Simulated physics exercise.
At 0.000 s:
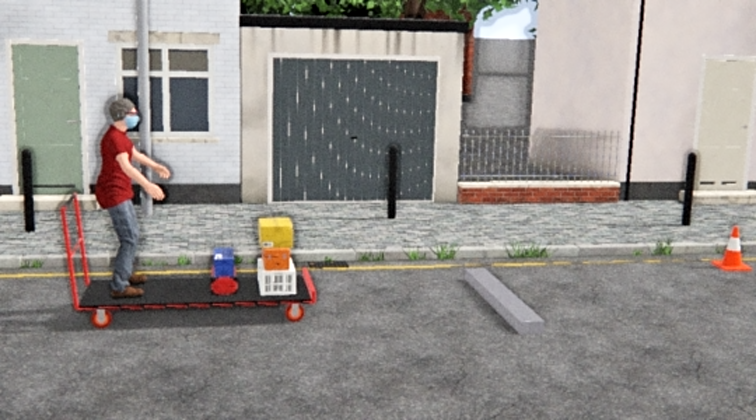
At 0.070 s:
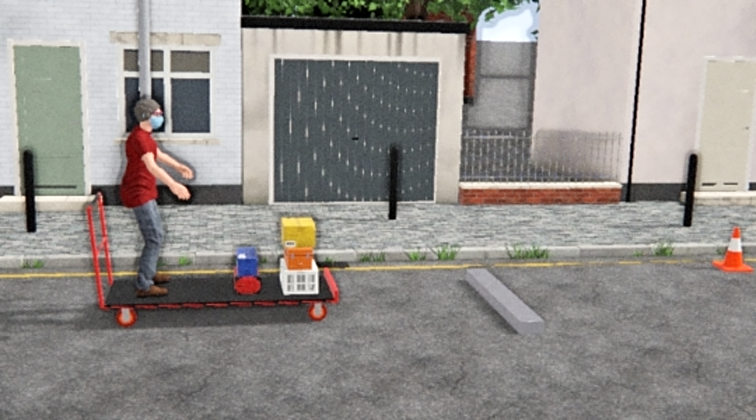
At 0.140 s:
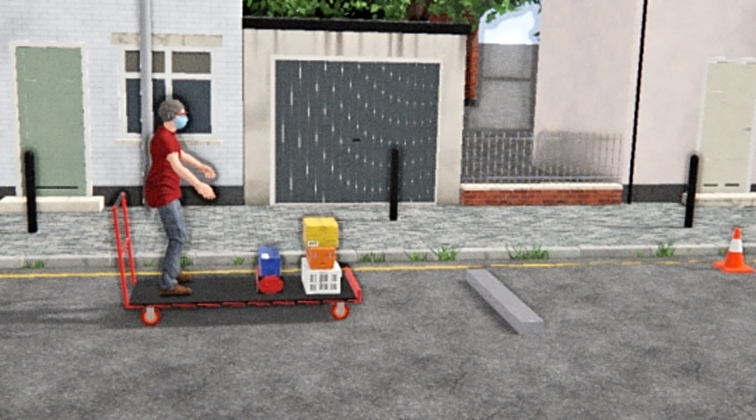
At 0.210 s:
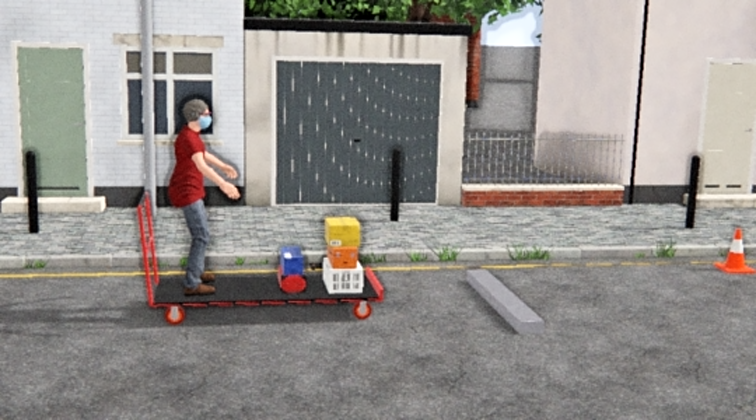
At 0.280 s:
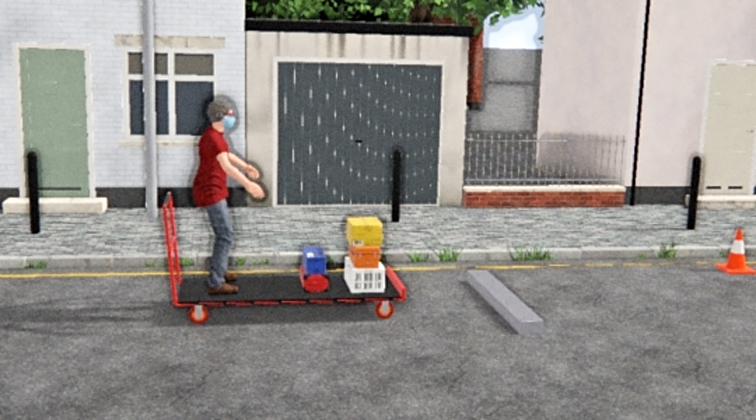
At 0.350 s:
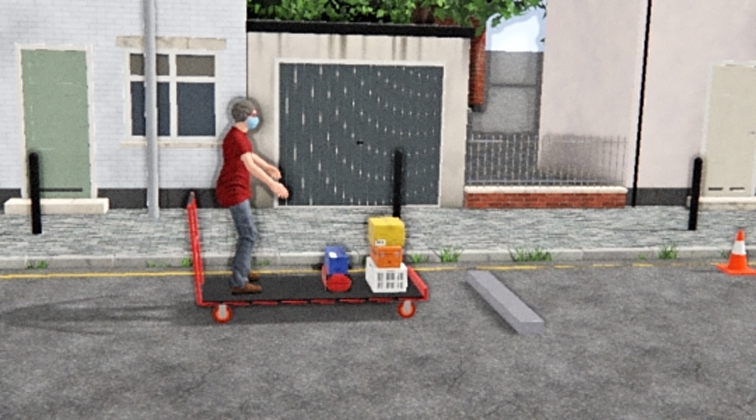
Masked person in a red shirt standing with arms outstretched on a flat trolley carrying stacked crates, rolling right along a street.
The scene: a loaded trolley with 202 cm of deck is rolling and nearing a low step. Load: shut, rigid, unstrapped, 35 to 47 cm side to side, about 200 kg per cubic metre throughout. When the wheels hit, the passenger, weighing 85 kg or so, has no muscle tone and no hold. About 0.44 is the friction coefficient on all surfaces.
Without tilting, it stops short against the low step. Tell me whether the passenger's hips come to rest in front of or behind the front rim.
In front of it.
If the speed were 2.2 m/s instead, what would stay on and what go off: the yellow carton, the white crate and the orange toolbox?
Then yellow is gone, white is still aboard, orange is gone.
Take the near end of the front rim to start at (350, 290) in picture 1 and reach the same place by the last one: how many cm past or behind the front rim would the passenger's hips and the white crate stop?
Rest points: Hips at 70 cm behind, white at 20 cm behind.
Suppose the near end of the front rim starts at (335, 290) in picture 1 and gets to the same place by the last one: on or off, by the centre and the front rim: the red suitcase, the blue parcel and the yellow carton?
Then the red one is still in place, the blue one is still in place and the yellow one is past the rim.
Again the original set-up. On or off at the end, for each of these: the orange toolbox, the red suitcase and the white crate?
Finally orange dropped, red still riding, white still riding.
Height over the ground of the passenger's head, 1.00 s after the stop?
10 cm up.
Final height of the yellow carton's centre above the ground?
Near 15 cm.
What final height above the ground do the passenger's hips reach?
Around 20 centimetres high.
The wheels strike at 0.63 s.
After 0.88 s the passenger's hips are 102 cm behind the rim, near (402, 218) in the last picture's view.
After 1.18 s the passenger's hips are 45 cm behind the rim, near (459, 232) in the last picture's view.
After 1.63 s the passenger's hips are 6 cm past the rim, near (509, 244) in the last picture's view.
Final state at 4.6 s, past the rim, orange toolbox, yellow carton and the passenger's hips; behind it, blue parcel, white crate and red suitcase.
